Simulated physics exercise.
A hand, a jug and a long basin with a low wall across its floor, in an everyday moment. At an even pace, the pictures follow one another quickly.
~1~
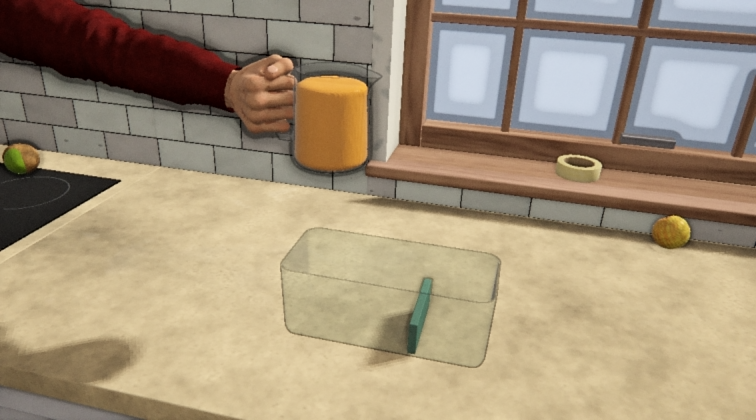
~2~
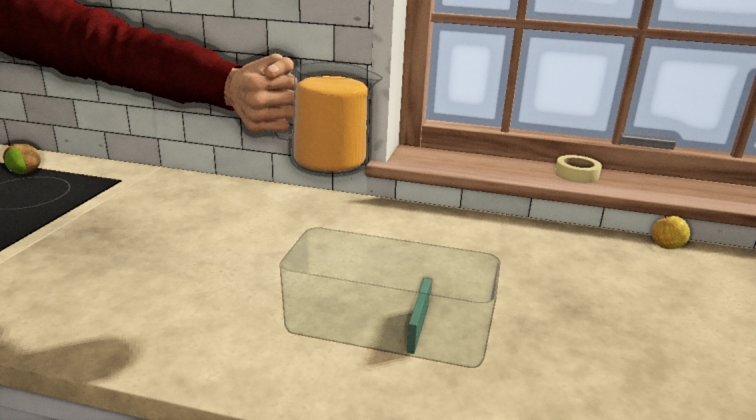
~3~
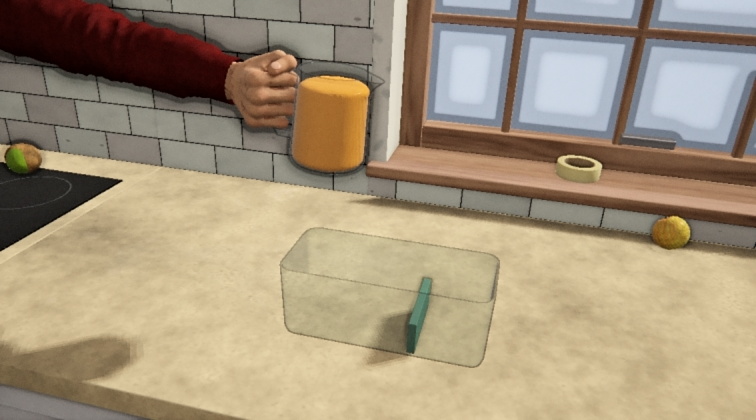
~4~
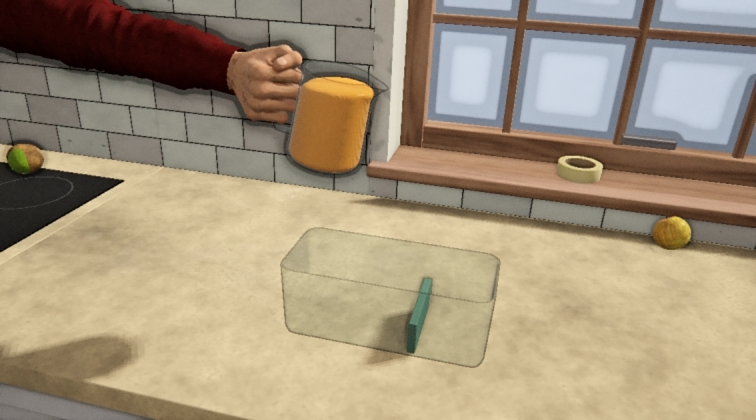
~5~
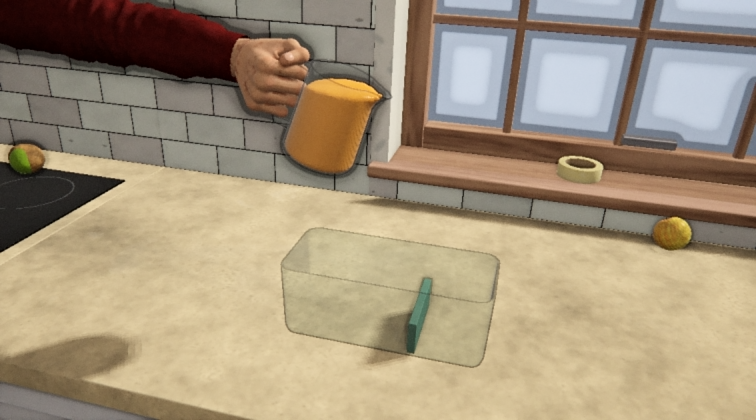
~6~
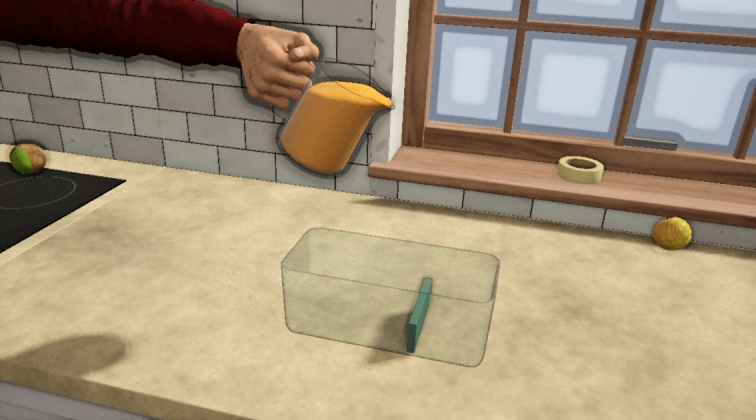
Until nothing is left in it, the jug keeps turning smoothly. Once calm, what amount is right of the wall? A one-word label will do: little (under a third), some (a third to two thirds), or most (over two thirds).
Most.
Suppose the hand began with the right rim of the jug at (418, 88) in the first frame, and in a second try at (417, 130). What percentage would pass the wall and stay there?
Result, first then second: About 55 % and about 65 %.
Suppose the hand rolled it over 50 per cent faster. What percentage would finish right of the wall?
Somewhere near 75 percent.
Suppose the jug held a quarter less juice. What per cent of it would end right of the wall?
Roughly 70 in a hundred.
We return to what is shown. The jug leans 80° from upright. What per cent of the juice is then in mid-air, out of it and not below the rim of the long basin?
That comes to near 20 percent.
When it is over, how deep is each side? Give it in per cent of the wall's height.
On the left it's around 10 per cent; on the right, 90 per cent.
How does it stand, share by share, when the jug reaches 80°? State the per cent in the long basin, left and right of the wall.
Roughly 0 % on the left side and 5 % on the right side.
A moment on, the tilt is 80° and 75 per cent is still to pour, 0 is left of the wall and 5 right of it.
Next, the tilt is 95° and 34 per cent is still to pour, 1 is left of the wall and 37 right of it.
Then the tilt is 95° and 13 per cent is still to pour, 4 is left of the wall and 72 right of it.
Later the tilt is 95° and 5 per cent is still to pour, 11 is left of the wall and 78 right of it.
Finally, 18 per cent lies left of the wall, 78 right of it and 2 outside.
